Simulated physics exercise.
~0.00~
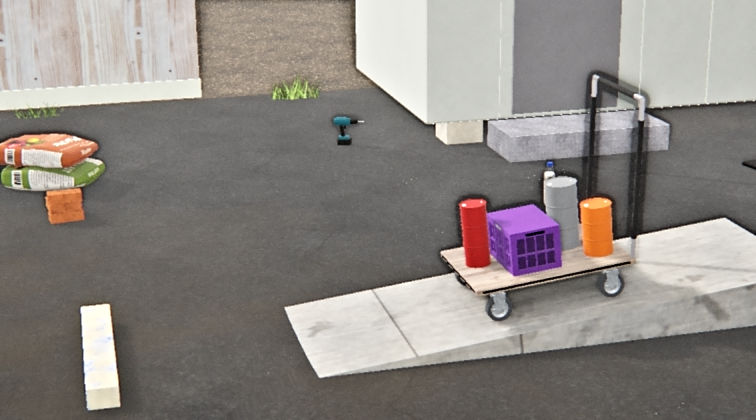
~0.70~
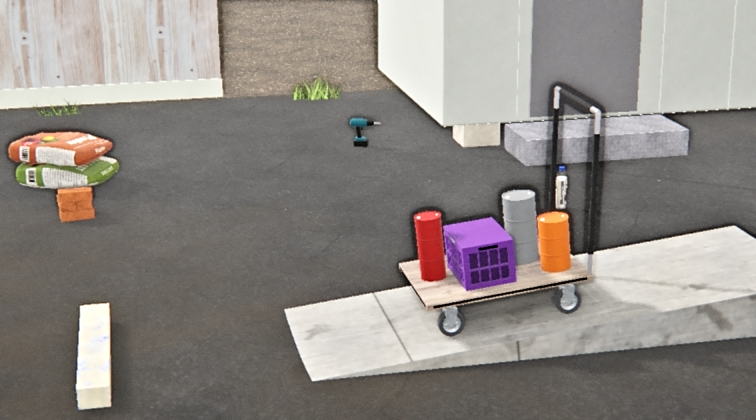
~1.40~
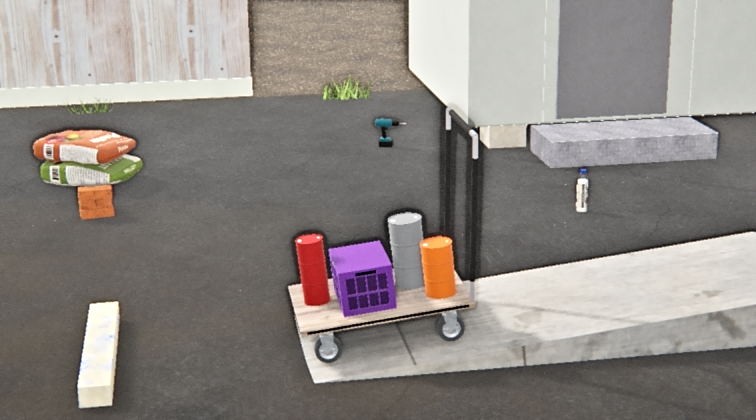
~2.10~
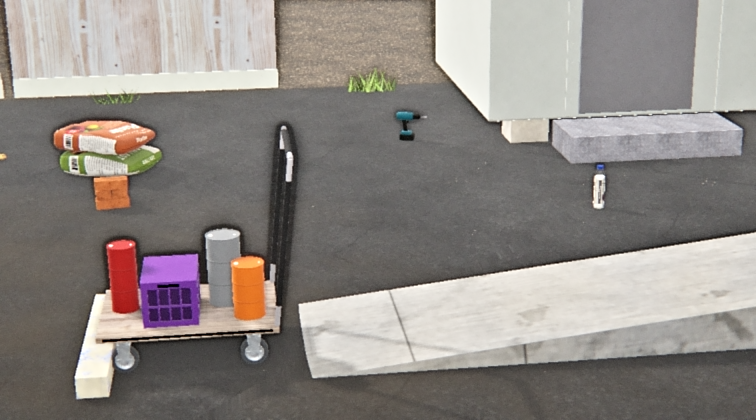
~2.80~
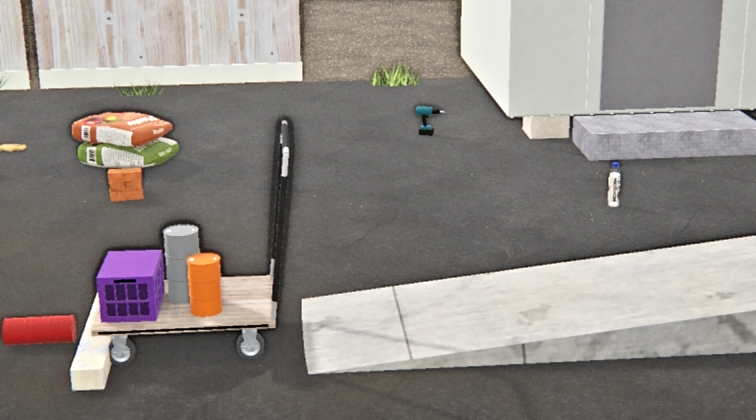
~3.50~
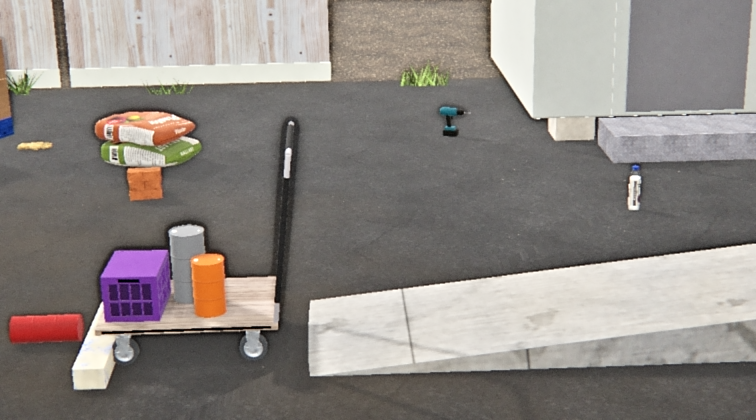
To begin with, a flat trolley carrying a red canister, a purple crate, a grey canister and an orange canister stands on a pale ramp, with stacked bags and a drill on the dark ground beyond. It rolls down the slope to the left, its load upright. The trolley leaves the foot of the ramp, crosses the flat ground and reaches a pale kerb, where it stops. The red canister goes over the front edge and lands on its side beyond the kerb. The crate and the other two canisters shift forward on the deck but stay aboard, both canisters still upright at the end.
